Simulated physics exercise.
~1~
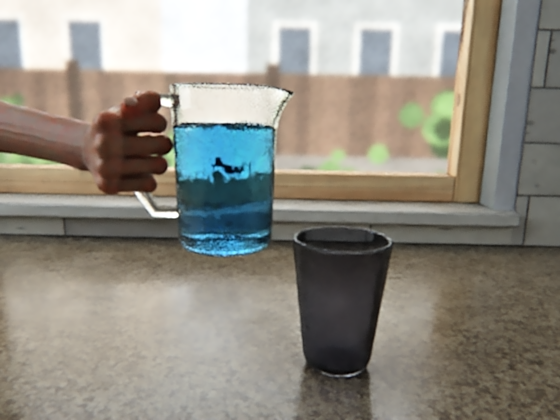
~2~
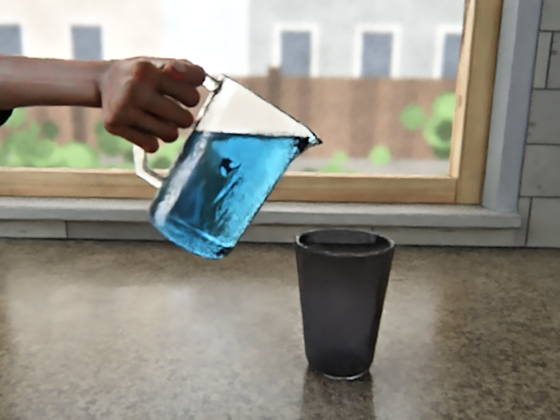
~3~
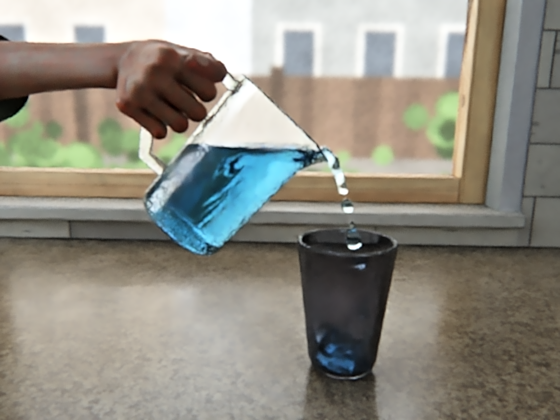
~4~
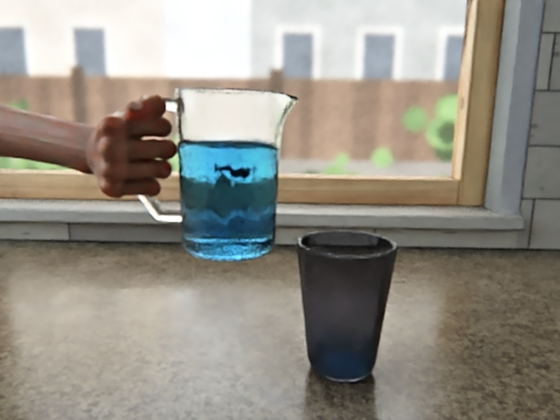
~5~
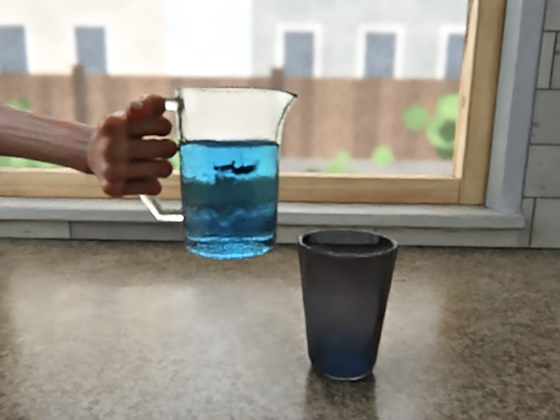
A hand tips a jug of blue water, pours some into a dark glass, and levels it.
